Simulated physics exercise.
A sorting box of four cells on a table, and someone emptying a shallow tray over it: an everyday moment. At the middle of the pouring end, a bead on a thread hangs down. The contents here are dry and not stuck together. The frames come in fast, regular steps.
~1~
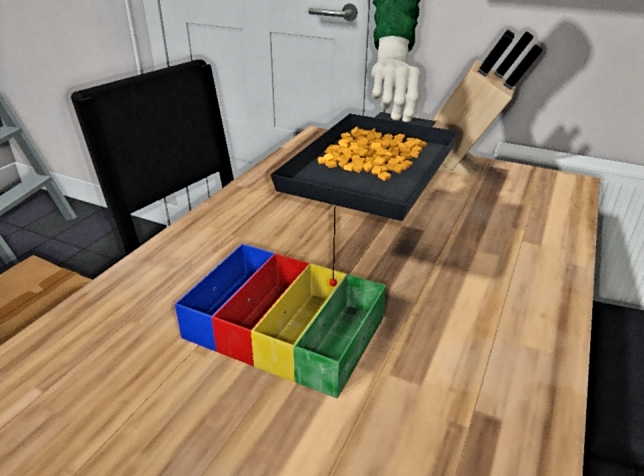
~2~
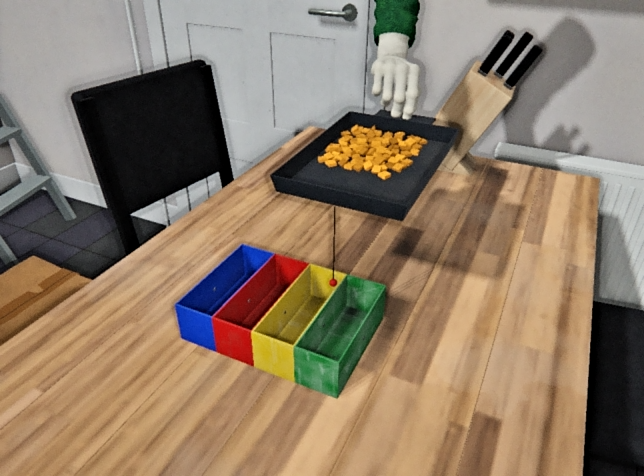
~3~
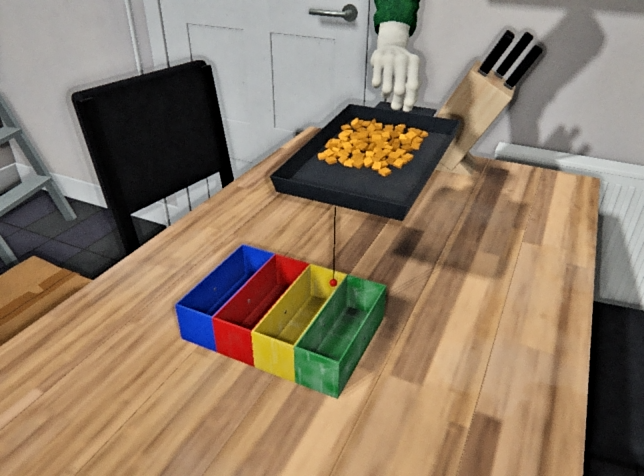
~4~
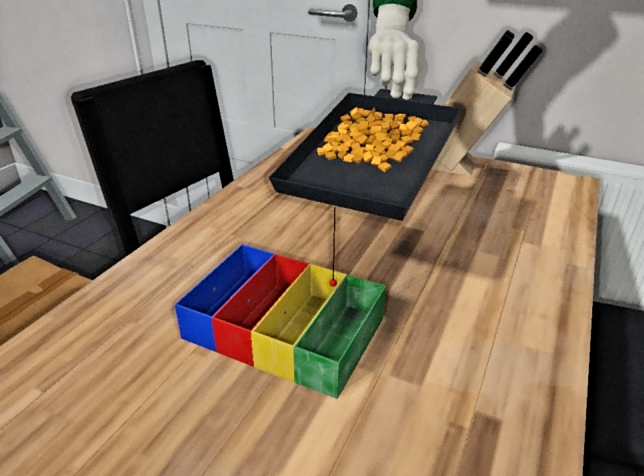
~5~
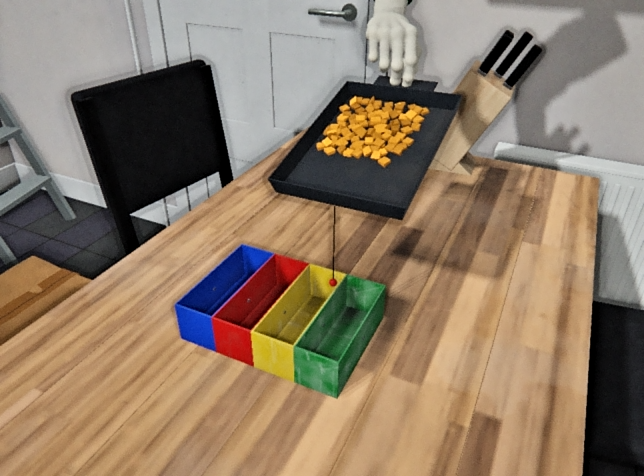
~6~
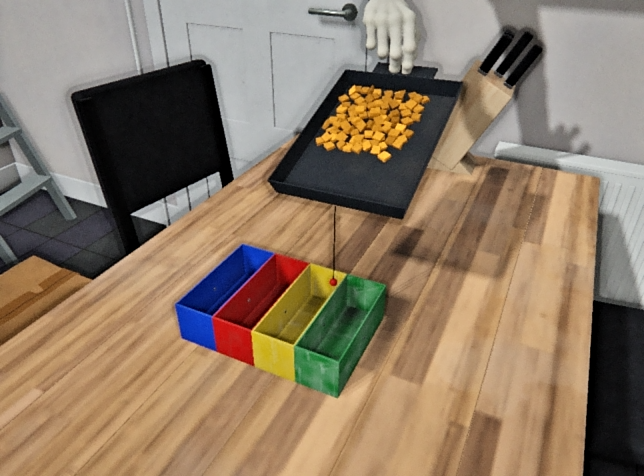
The clip opens on a black tray of small orange crackers, level above a wooden table, with a white-gloved hand at its far edge and a box of blue, red, yellow and green cells below. The hand then raises the far edge gradually, leaving the tray clearly tilted toward the box.
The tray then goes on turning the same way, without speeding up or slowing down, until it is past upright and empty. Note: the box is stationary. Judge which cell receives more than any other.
The yellow cell receives the most.
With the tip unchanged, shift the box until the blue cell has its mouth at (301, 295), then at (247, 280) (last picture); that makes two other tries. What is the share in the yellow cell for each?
10, then 40 %.
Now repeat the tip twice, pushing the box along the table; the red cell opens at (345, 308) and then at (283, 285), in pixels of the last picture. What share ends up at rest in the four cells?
In turn 70 and 100 in a hundred.
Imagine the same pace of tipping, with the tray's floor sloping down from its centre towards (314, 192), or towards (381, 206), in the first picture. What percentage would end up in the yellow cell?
You'd see roughly 30 per cent the first time and 0 per cent the second.
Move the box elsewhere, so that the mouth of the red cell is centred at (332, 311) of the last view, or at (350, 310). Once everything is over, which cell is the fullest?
Try 1 - that blue cell; try 2 - the blue cell.
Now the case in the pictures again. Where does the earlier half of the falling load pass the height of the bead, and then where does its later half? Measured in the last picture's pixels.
(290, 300) first, (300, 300) later.
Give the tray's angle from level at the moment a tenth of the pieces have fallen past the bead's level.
The angle is roughly 80° at that point.
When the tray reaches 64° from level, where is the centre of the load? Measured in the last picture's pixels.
Somewhere near pixel (317, 190).
Soon, tray tipped steeply; nearly all on the tray; a small part falling or outside the box.
A while on, tray tipped past a quarter turn; most on the tray; a small part in the yellow cell; a small part in the green cell; a stray few in the red cell; a small part falling or outside the box.
Towards the end, tray tipped past a quarter turn; about a third in the yellow cell; about a quarter in the green cell; about a quarter in the red cell; a stray few falling or outside the box.
Finally, tray tipped past a quarter turn; about a third in the yellow cell; about a quarter in the green cell; about a quarter in the red cell; none in the blue cell; a stray few outside the box.
